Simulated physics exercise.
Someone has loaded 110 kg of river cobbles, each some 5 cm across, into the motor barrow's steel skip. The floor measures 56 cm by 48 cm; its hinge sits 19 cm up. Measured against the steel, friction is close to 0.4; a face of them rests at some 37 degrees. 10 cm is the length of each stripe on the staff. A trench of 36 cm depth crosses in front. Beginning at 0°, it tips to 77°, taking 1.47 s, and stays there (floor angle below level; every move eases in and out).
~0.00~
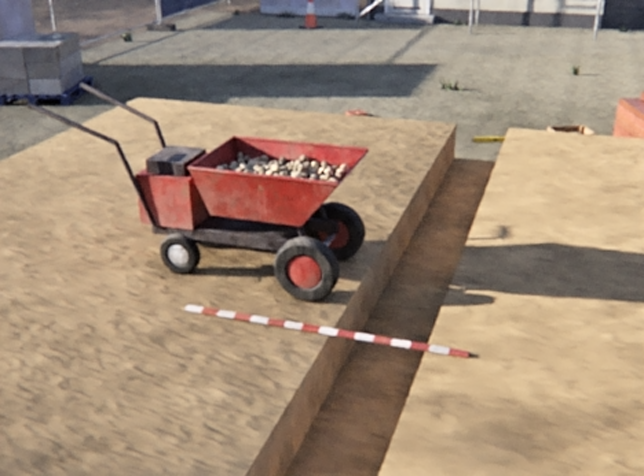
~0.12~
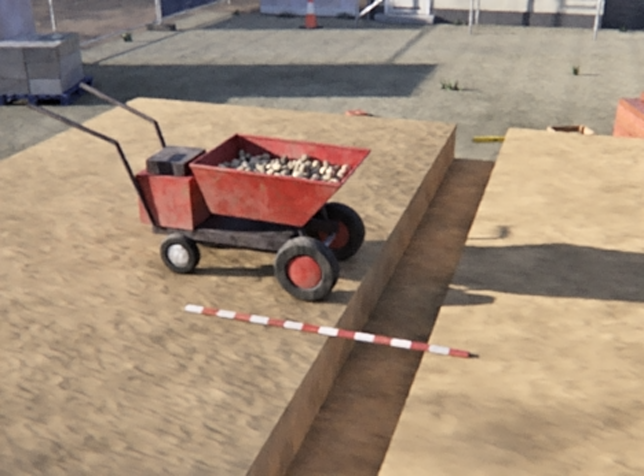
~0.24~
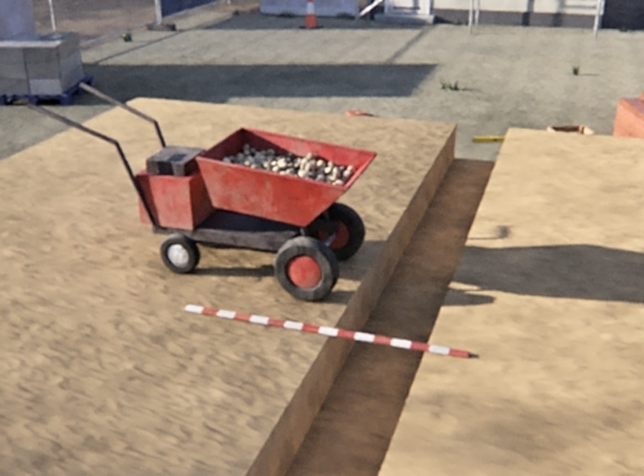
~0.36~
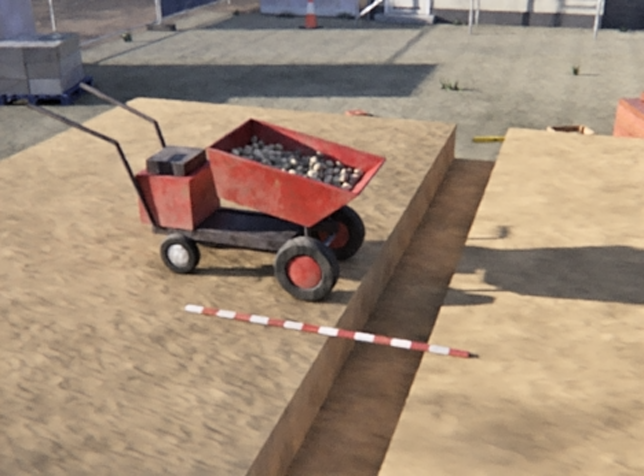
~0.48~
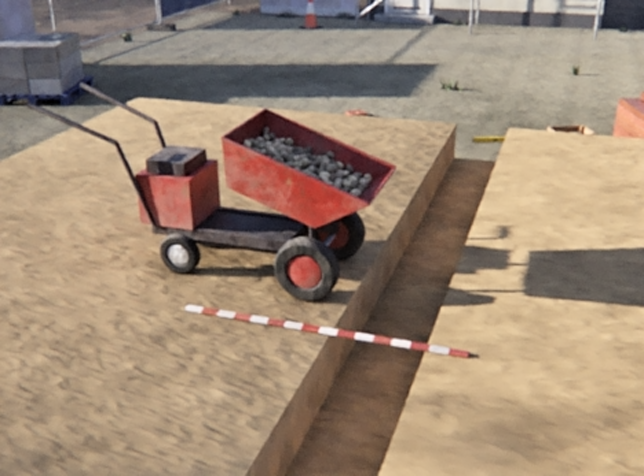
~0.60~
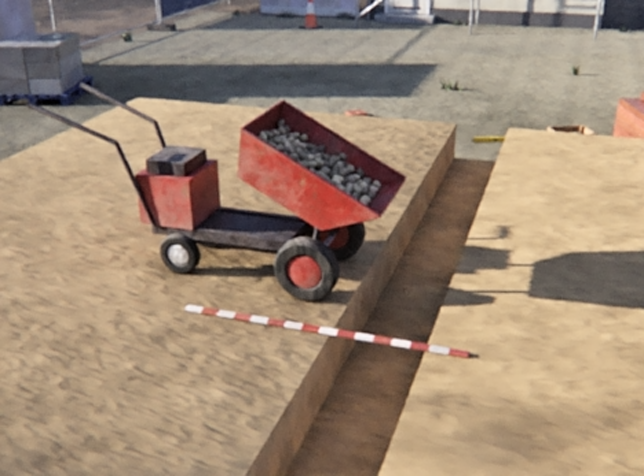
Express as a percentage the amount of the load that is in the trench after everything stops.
The amount is close to 59 per cent of the load.
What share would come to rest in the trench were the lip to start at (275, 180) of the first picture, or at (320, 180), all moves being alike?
First spot about 100, second spot about 90 per cent.
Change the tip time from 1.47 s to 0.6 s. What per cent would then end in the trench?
That works out at about 40 in a hundred.
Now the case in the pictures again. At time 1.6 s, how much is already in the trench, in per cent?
By that point it's something like 30 in a hundred.
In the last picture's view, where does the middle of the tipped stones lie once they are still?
At about pixel (437, 334) in the last view.
After 1.1 s the floor is at 65°; 100 % in the skip; the foremost stones are at (414, 240).
After 1.6 s the floor is at 77°; 43 % in the skip, 29 % in the trench, 28 % past the trench; the foremost stones are at (507, 304).
After 1.9 s the floor is at 77°; 9 % in the skip, 50 % in the trench, 41 % past the trench; the foremost stones are at (568, 318).
After 3.9 s the floor is at 77°; 0 % in the skip, 59 % in the trench, 41 % past the trench; the foremost stones are at (593, 315).
